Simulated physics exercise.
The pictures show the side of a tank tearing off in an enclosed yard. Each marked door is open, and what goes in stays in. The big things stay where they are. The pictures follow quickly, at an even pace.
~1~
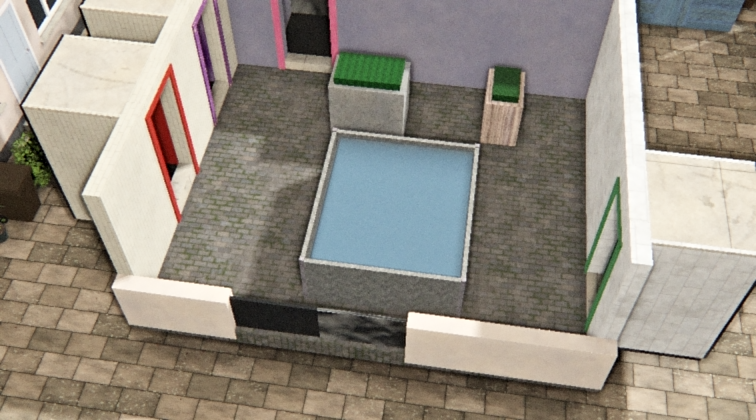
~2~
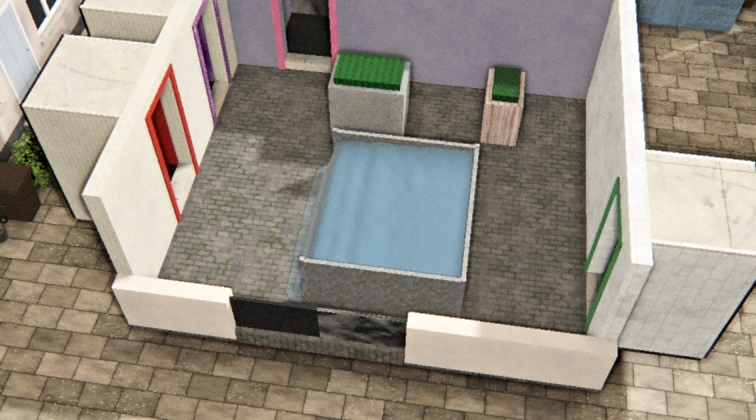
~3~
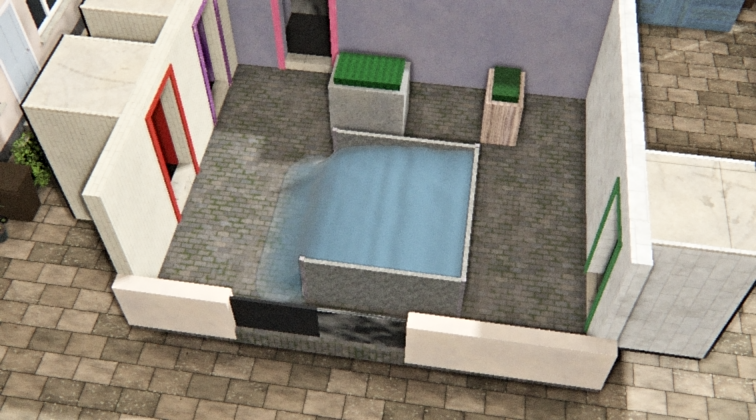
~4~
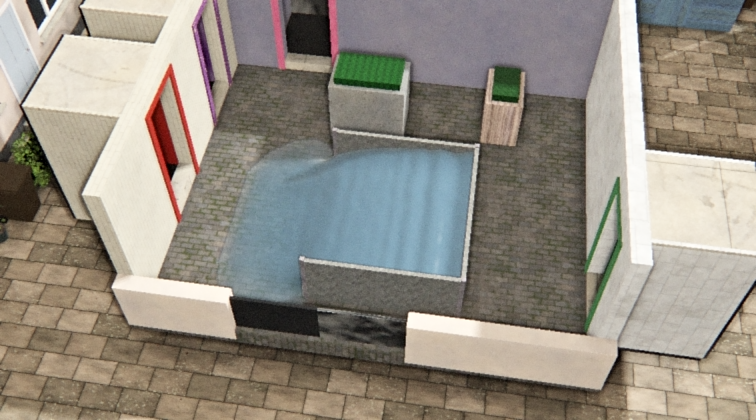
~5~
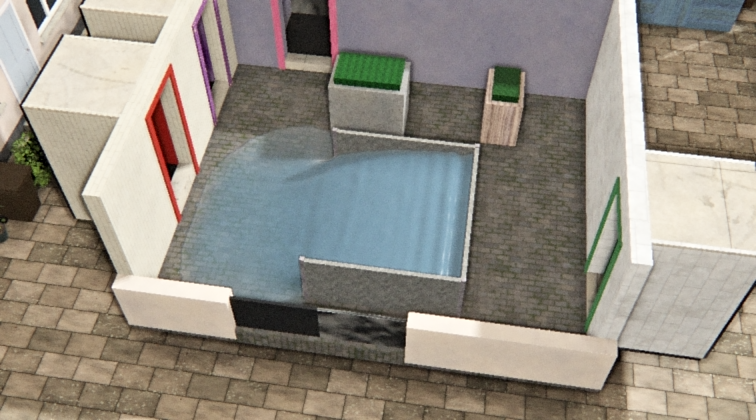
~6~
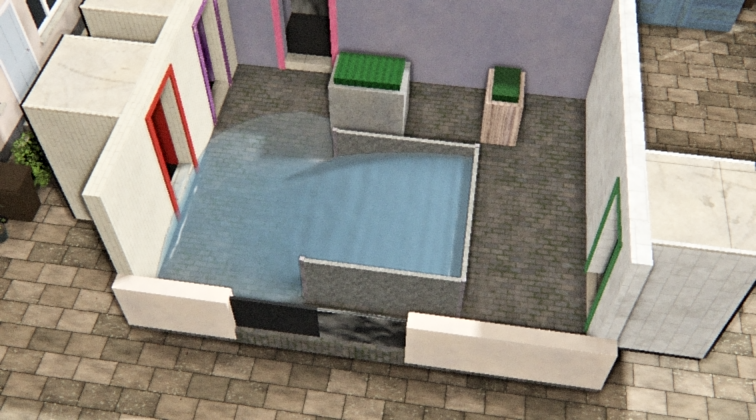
A small enclosed paved yard is seen from high above, the camera still, with a grey-walled tank of blue water near its middle. A red-framed doorway stands on the left, a pink-framed one at the back by a lilac wall, two green-topped planters behind the tank, and a green frame on the right. The tank's left side gives way, and water pours out leftward, fanning across the grey paving to the red doorway's wall.
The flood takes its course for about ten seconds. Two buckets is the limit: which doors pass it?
The green door takes more than that; the pink door takes more than that; the purple door takes more than that; the red door takes more than that.
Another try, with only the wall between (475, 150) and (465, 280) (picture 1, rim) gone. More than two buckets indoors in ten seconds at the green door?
My reading: The green one is over.
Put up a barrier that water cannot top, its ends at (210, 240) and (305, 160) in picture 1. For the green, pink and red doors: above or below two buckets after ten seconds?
Then: The green one goes over; the pink one floods; the red one keeps below it.
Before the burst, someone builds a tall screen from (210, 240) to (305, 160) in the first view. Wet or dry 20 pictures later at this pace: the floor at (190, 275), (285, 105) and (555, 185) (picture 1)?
As listed: Covered, covered, flooded.
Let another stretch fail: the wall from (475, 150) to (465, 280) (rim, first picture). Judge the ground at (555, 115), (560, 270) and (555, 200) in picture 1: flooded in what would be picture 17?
One after the other: Flooded, covered, flooded.
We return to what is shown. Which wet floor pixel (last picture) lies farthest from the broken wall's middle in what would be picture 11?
Around (238, 66).
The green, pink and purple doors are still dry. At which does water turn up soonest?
I say the purple-painted one.
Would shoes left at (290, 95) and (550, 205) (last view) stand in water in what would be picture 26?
One after the other: Wet, clear.
A moment on, water covers 40 % of the floor; the green door not reached, the pink door not reached, the purple door wet at the sill, nothing in, the red door far over two buckets in.
Next, water covers 40 % of the floor; the green door not reached, the pink door wet at the sill, nothing in, the purple door under two buckets in, the red door far over two buckets in.
Then, water covers 65 % of the floor; the green door not reached, the pink door over two buckets in, the purple door over two buckets in, the red door far over two buckets in.
Later, water covers 95 % of the floor; the green door over two buckets in, the pink door far over two buckets in, the purple door far over two buckets in, the red door far over two buckets in.
In the end, water covers 100 % of the floor; the green door far over two buckets in, the pink door far over two buckets in, the purple door far over two buckets in, the red door far over two buckets in.
